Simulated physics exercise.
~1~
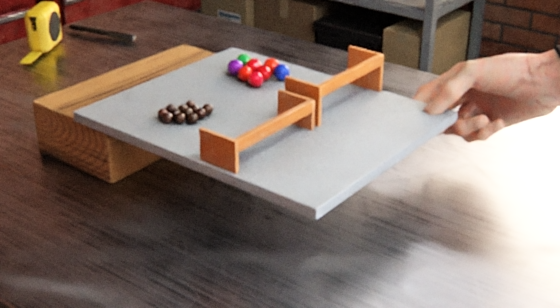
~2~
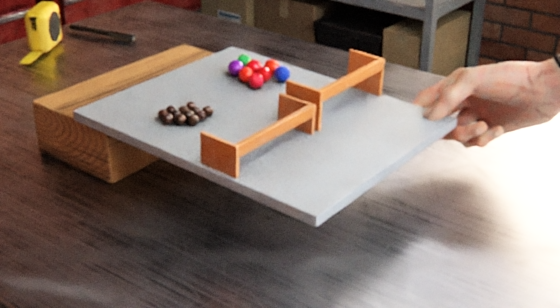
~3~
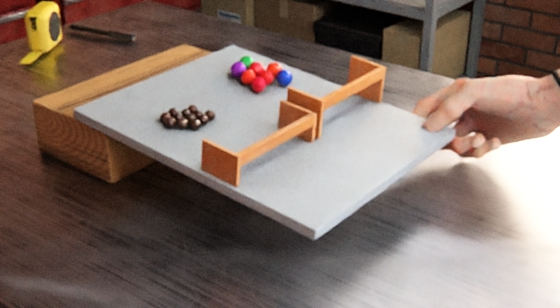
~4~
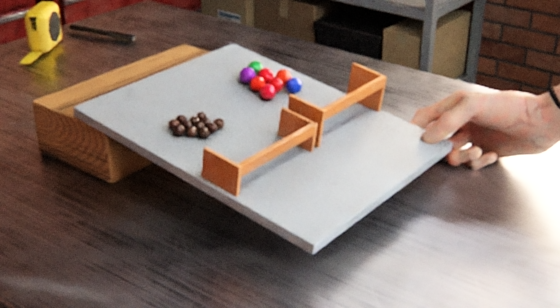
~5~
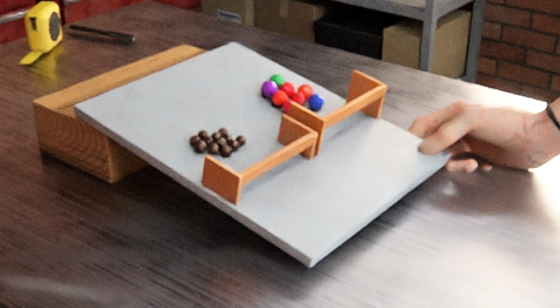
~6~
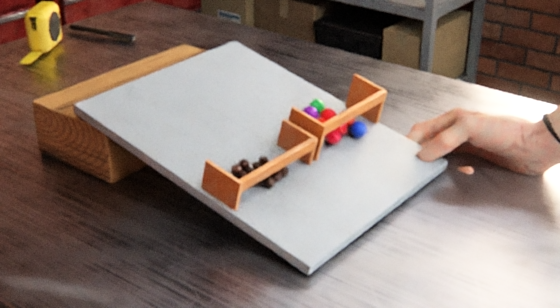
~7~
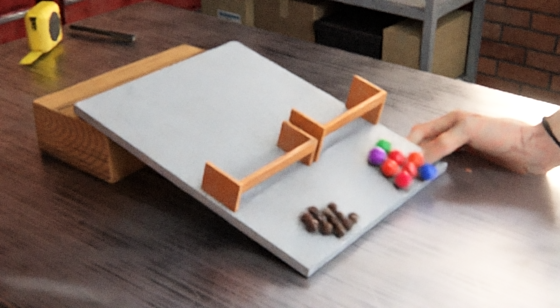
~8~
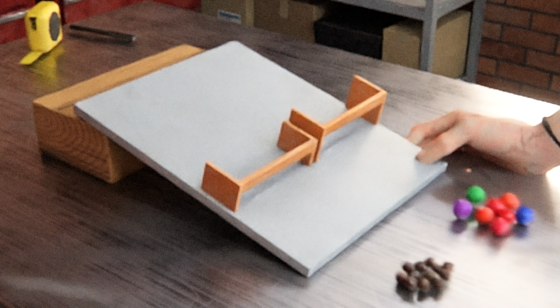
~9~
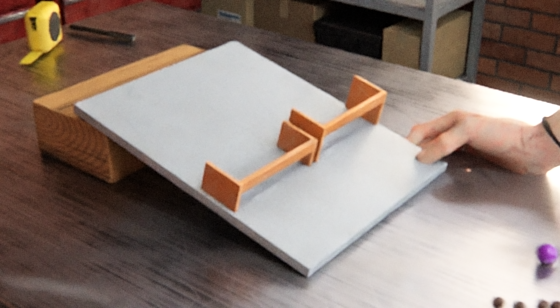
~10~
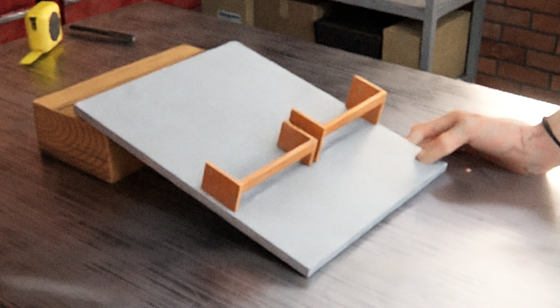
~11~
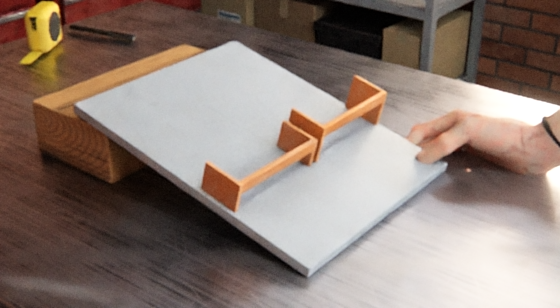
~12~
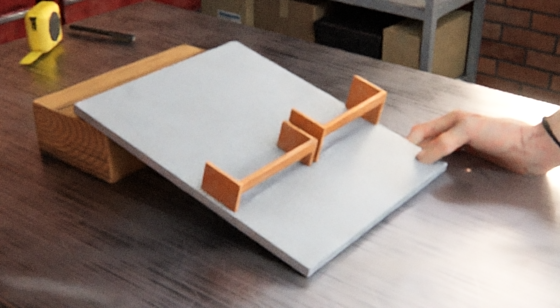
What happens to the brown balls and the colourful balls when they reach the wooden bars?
Both clusters pass underneath the bars and carry on down the board, with none left behind.
